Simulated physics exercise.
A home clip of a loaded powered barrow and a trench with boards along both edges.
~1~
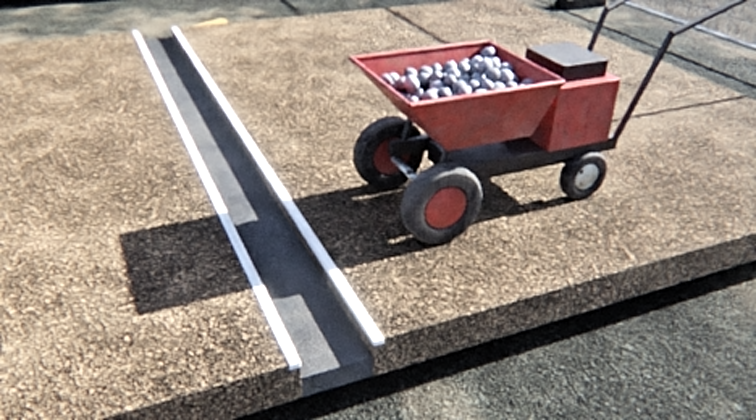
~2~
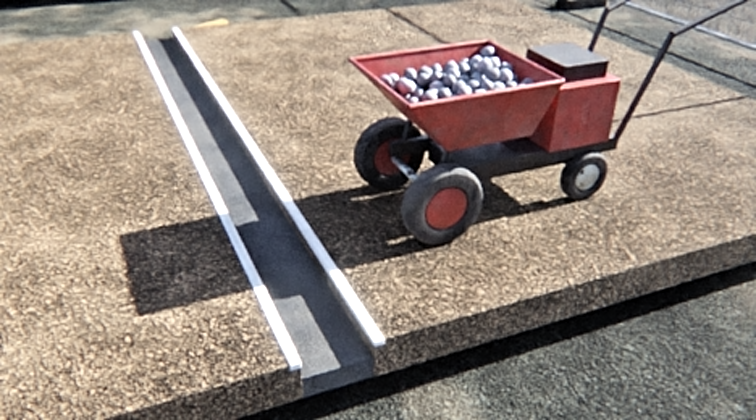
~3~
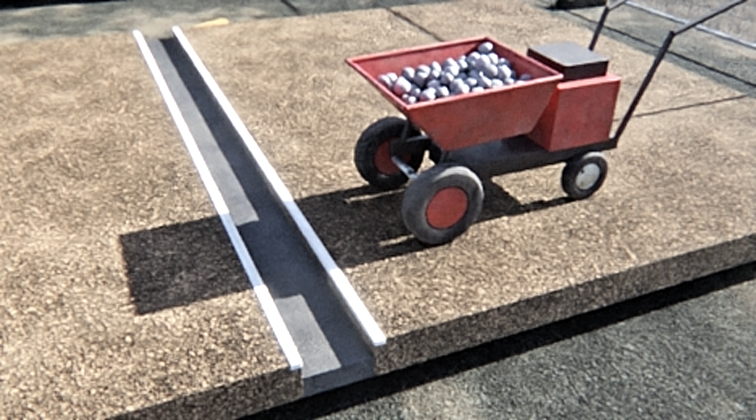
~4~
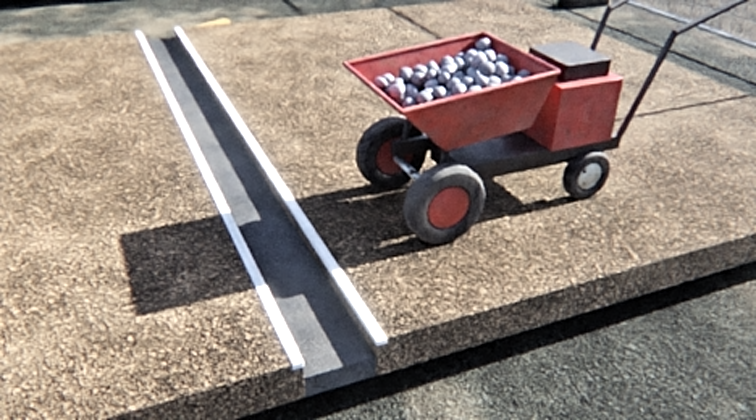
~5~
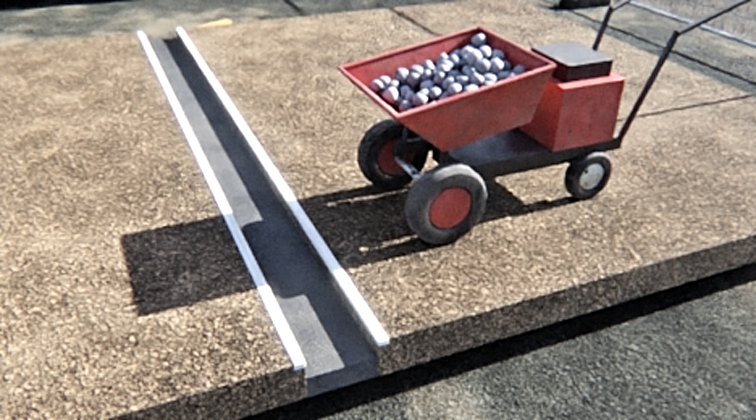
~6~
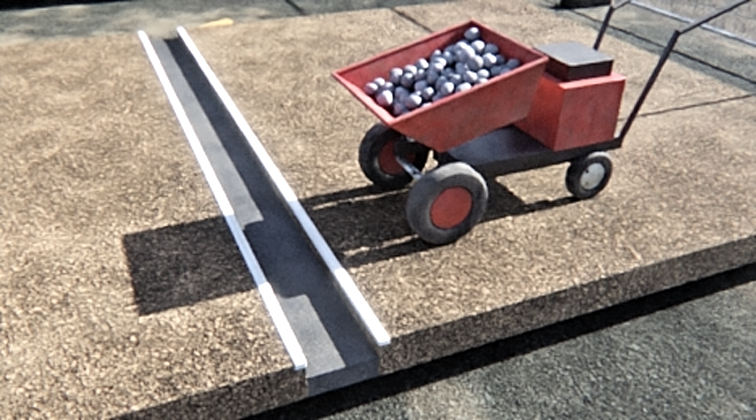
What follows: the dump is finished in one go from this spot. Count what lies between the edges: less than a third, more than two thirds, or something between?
The trench takes more than two thirds.
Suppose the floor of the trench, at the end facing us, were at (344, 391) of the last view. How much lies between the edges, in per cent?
Some 90 per cent.
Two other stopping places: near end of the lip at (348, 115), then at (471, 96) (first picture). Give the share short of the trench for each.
The first gives 0 %, the second 50 %.
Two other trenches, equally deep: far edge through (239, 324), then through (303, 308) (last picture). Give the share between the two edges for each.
The first gives 90 %, the second 50 %.
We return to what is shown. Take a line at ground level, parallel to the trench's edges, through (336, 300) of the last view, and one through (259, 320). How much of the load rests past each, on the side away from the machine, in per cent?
About 70 and 10 per cent.
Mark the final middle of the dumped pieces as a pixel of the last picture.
Close to (279, 241).
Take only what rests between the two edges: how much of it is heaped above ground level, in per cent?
Some 50 per cent.
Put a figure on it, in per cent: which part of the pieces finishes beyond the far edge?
Roughly 10 in a hundred.
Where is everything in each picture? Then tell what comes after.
Lip of the skip (410, 106), level; top of the load (478, 79), round cobbles; first edge of the trench (349, 295); far edge (272, 315), the trench over half as wide as the skip, and shallow for its width, in the first frame.
Lip of the skip (409, 107), level; top of the load (478, 79), in the second frame.
Lip of the skip (406, 109), tipped barely; top of the load (476, 77), in the third frame.
Lip of the skip (402, 112), tipped barely; top of the load (483, 76), in the fourth frame.
Lip of the skip (396, 118), tipped a little; top of the load (480, 73), in the fifth frame.
Lip of the skip (388, 124), tipped a little; top of the load (474, 69); first edge of the trench (355, 295); far edge (277, 315), in the sixth frame.
Just after the last frame, skip tipped steeply; every one in the skip.
A moment on, skip tipped steeply; the larger part in the skip; about a tenth in or heaped over the trench; just a few falling.
Further on, skip tipped right over; about a tenth in the skip; the larger part in or heaped over the trench; about a tenth beyond it.
When it is over, skip tipped right over; about a tenth in the skip; the larger part in or heaped over the trench; about a tenth beyond it.
